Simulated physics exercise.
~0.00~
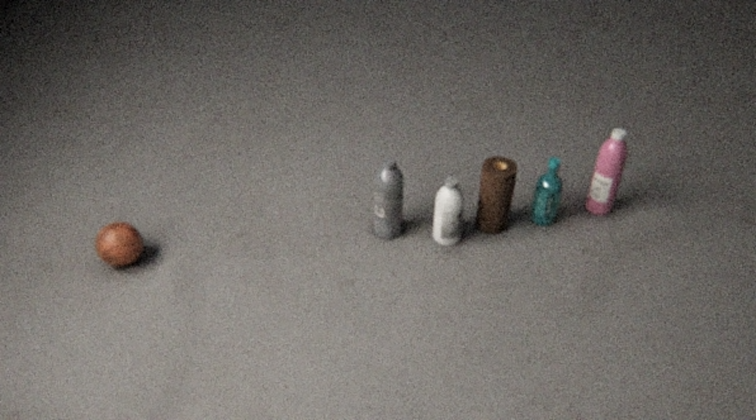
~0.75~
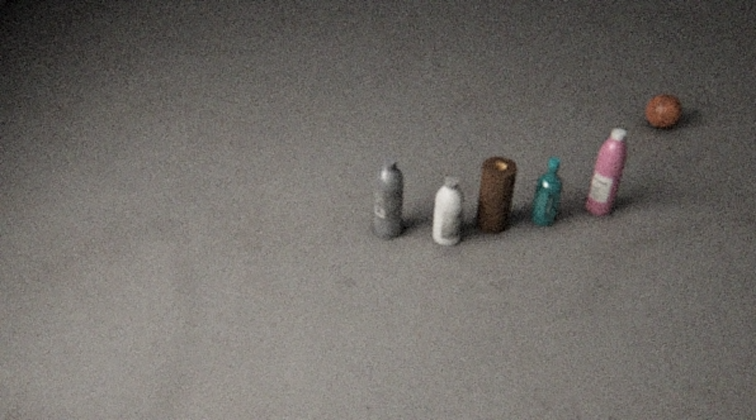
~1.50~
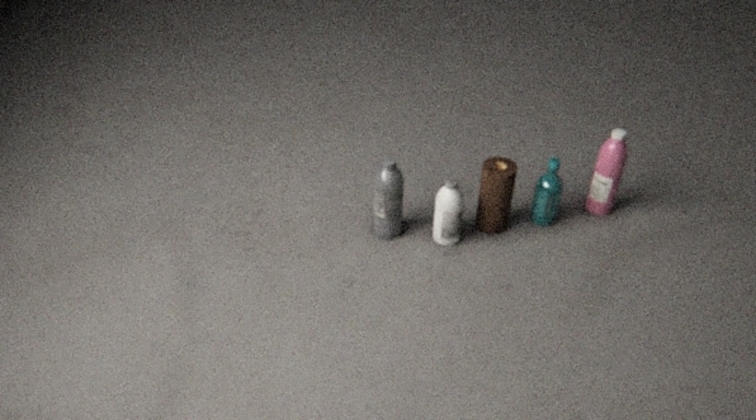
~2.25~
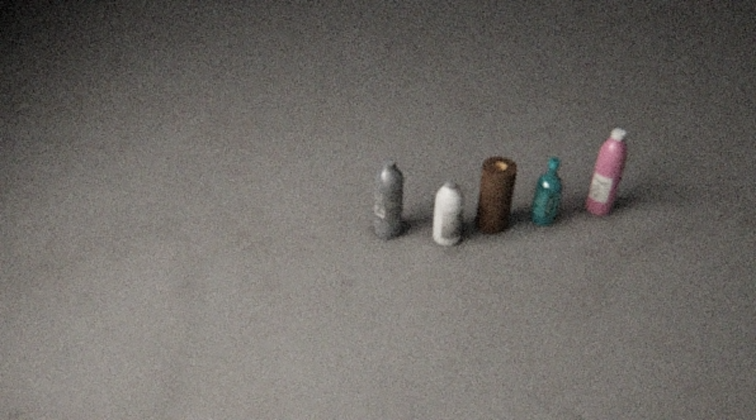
The video shows an orange ball and a row of four bottles and a brown roll on a grey floor. The ball moves from the left to the upper right, beyond the row, then is out of view, while the bottles and roll remain upright in their places.
